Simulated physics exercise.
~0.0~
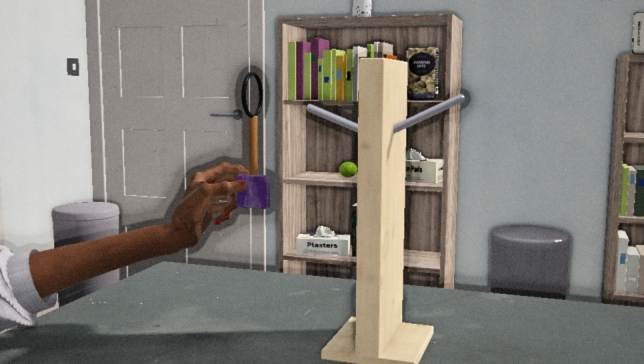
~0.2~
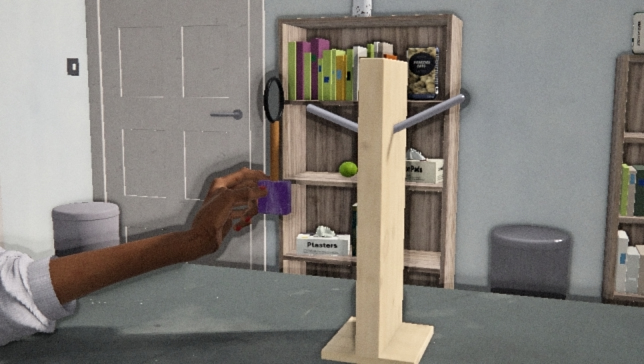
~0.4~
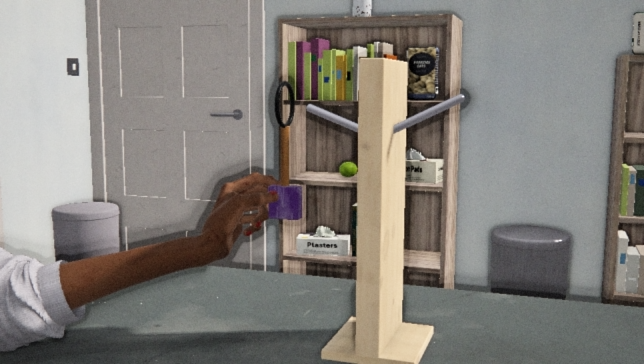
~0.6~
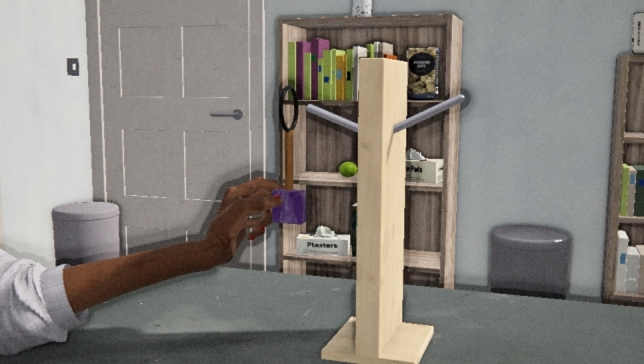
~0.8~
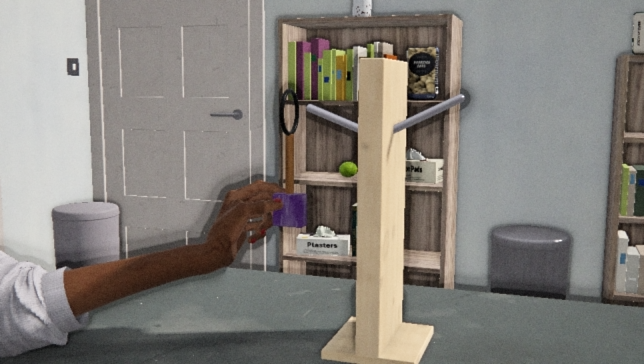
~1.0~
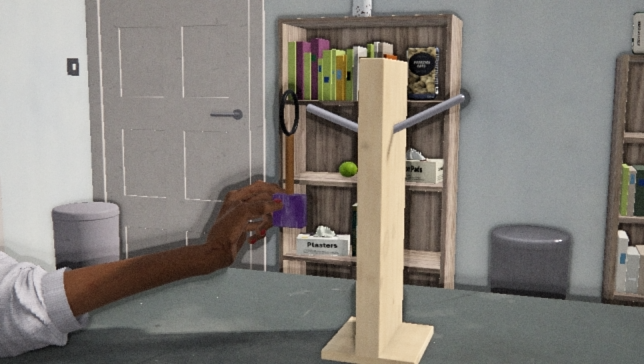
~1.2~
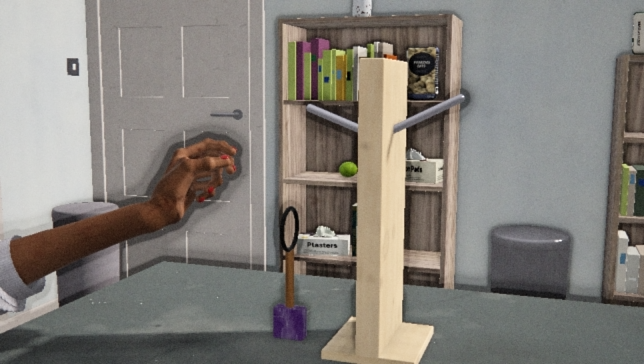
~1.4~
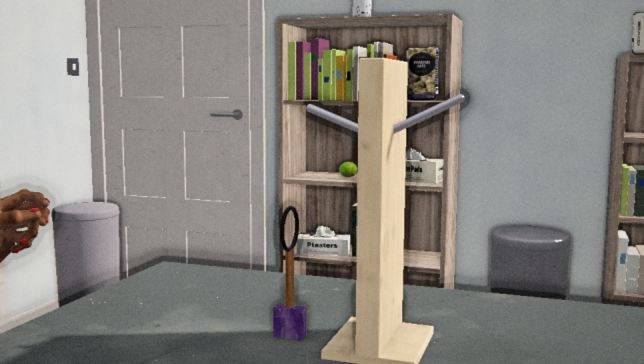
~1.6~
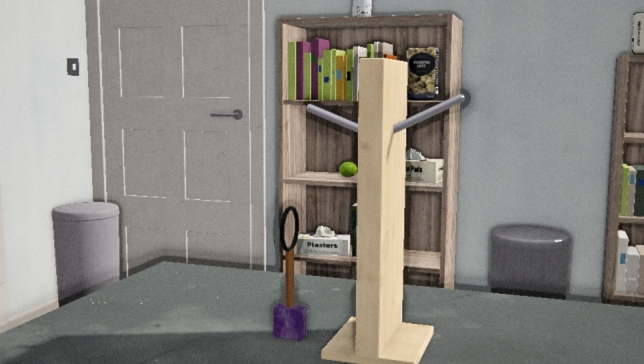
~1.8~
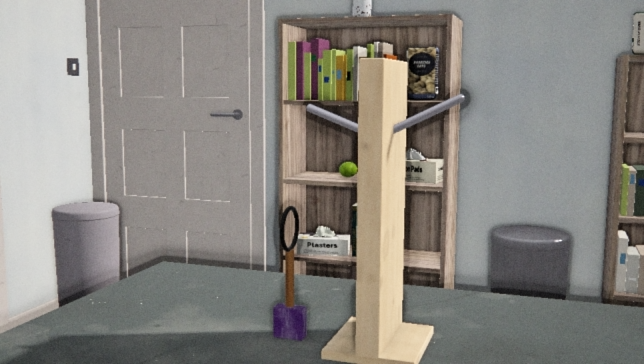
Purple brush with a looped handle being held up to a wooden peg stand by a hand, then dropping upright onto the table.
